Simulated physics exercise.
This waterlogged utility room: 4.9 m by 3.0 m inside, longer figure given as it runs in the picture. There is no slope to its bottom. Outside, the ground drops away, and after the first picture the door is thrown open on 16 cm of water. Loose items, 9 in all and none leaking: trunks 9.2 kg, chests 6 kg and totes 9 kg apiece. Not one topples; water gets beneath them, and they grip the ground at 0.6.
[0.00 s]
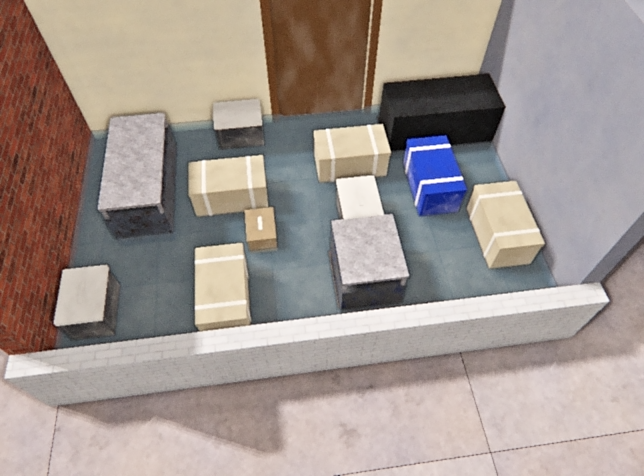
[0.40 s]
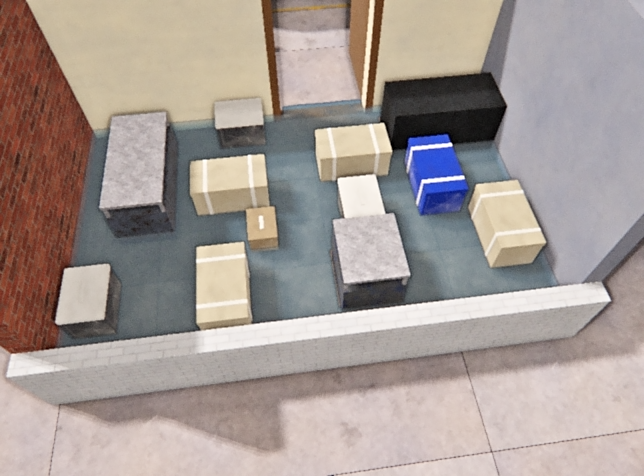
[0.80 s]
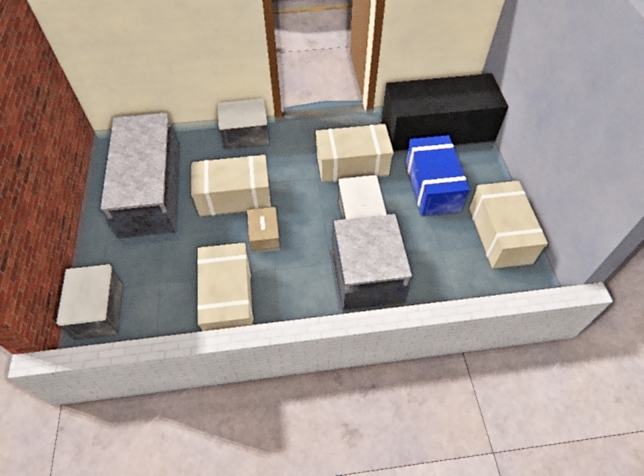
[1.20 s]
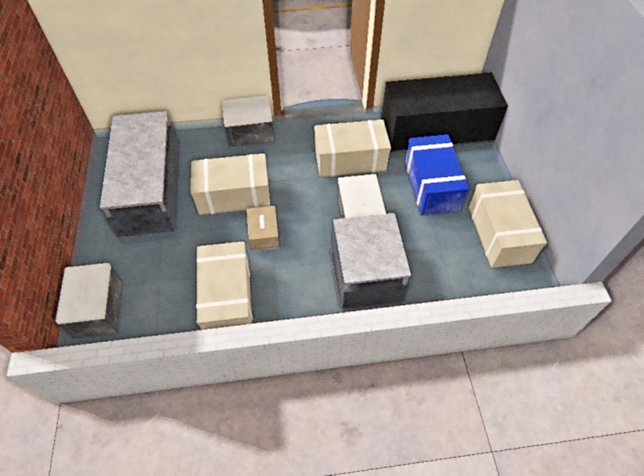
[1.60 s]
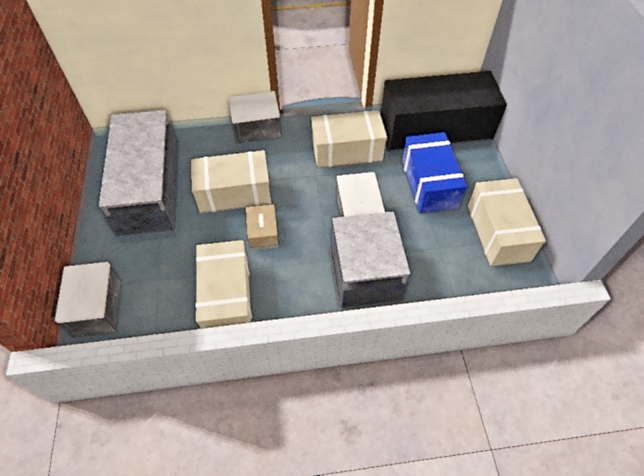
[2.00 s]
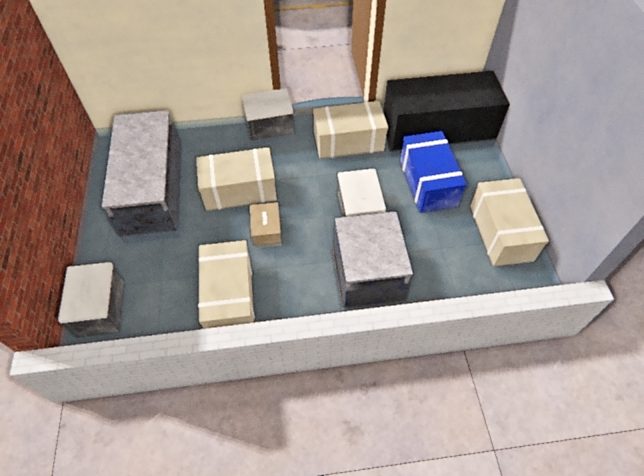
The brown door opens, then a few boxes shift slightly on the bluish floor.
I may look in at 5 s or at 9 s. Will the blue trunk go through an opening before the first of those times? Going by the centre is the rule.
No, after the second time or never.
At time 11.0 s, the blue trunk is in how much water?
The depth there is around 8 cm.
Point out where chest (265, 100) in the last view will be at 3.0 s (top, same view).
About (293, 97), give or take.
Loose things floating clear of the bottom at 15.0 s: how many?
Total: 3.
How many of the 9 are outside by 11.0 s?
I count 5 by that time.
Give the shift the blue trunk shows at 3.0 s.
About 20 cm out of place.
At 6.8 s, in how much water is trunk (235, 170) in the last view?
About 11 cm.
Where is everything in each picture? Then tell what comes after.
The first picture shows the blue trunk at (436, 164), afloat; about 2020 L in view; 0 of 9 have shifted.
The second picture shows the blue trunk at (437, 163) floats; 16 cm deep round most things; 0 of 9 have shifted.
The third picture shows the blue trunk at (439, 164) floats; 16 cm deep round most things; 0 of 9 have shifted.
The fourth picture shows the blue trunk at (438, 163) floats; about 1950 L in view; 2 of 9 have shifted.
The fifth picture shows the blue trunk at (436, 161) floats; about 1920 L in view; 2 of 9 have shifted.
The sixth picture shows the blue trunk at (434, 160), afloat, 6 cm from its start; 15 cm deep round most things; 5 of 9 have shifted.
After 3.0 s the blue trunk is near (418, 155), 0.2 m from its start, afloat; 0 of 9 are out; 9 afloat.
After 6.8 s the blue trunk is near (377, 149), 0.7 m from its start, afloat; 2 of 9 are out; 7 afloat.
After 11.0 s the blue trunk is near (335, 89), 1.7 m from its start, afloat; 5 of 9 are out; 4 afloat.
After 15.0 s the blue trunk has gone out (at 11.4 s); 6 of 9 are out; 3 afloat.
